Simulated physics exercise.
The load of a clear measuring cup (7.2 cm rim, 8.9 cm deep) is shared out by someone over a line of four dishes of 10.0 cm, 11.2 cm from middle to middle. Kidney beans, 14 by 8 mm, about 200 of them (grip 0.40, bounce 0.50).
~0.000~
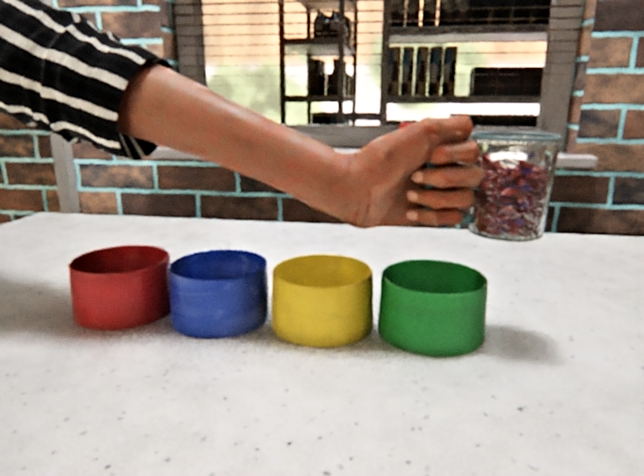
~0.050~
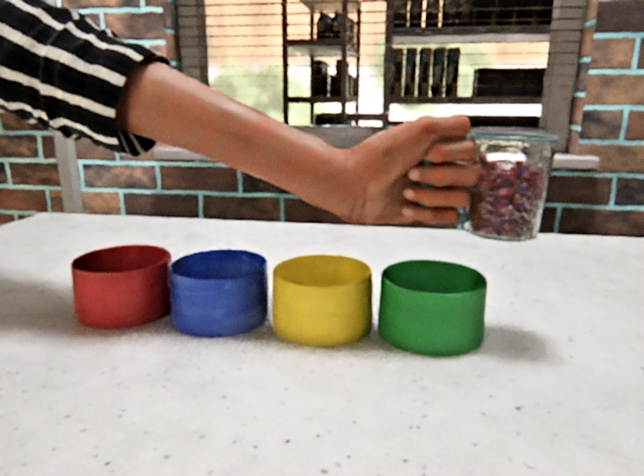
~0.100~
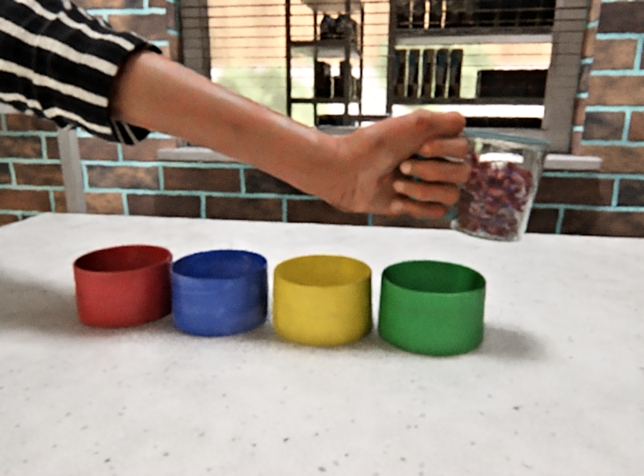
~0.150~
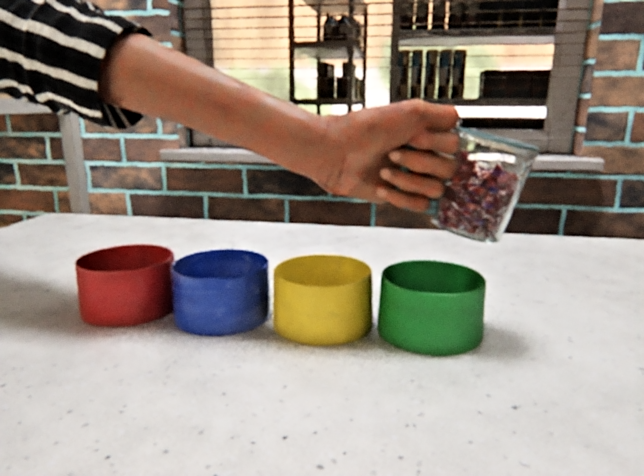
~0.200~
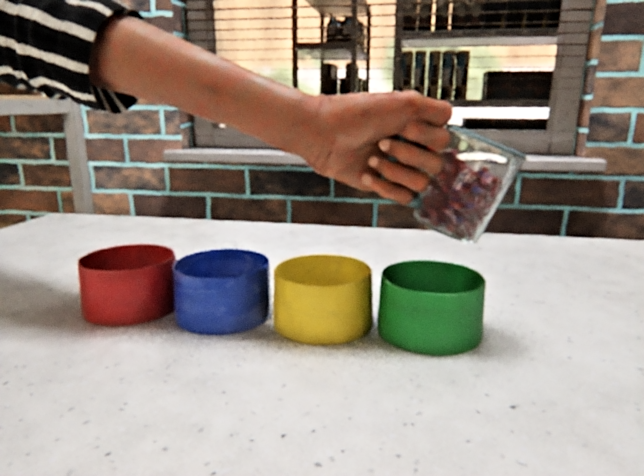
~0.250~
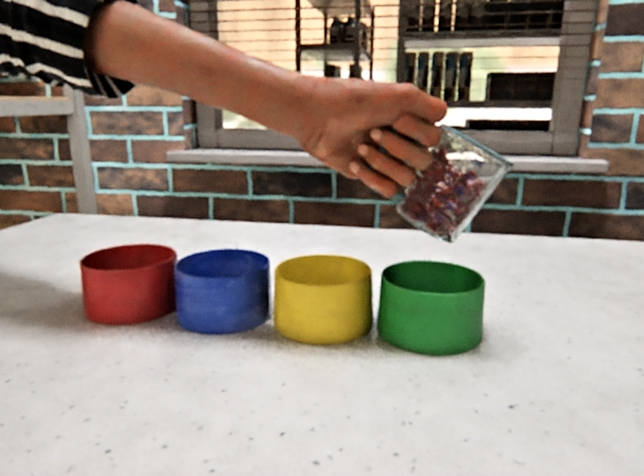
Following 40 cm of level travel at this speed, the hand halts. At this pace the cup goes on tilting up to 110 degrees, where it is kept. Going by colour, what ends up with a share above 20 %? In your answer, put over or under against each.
Red - under; blue - over; green - under; yellow - over; counter - under.
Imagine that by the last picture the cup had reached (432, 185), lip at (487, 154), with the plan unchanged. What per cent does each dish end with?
Red 10; blue 50; green 0; yellow 0.
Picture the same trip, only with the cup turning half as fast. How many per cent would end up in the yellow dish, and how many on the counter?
Result: Yellow dish 0, counter 30.
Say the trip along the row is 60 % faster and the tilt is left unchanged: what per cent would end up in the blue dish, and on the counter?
Blue: 50; counter: 40.
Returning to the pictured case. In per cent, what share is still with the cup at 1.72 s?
It should be near 5 per cent.
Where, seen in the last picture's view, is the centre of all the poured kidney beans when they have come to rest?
In the last view, approximately (292, 311).
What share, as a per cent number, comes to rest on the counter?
Estimate: Around 10 %.
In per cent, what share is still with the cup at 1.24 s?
Load share: Near 20 percent.
After 0.85 s, tilt 110 degrees; cup holds 85 %, green 5 %, yellow 10 %.
Then, at 1.24 s, tilt 110 degrees; cup holds 20 %, blue 20 %, green 5 %, yellow 50 %.
After 1.72 s, tilt 110 degrees; cup holds 5 %, red 5 %, blue 30 %, green 5 %, yellow 50 %.
In the end, at 3.1 s, red 5 %, blue 35 %, green 5 %, yellow 50 %, counter 10 %.
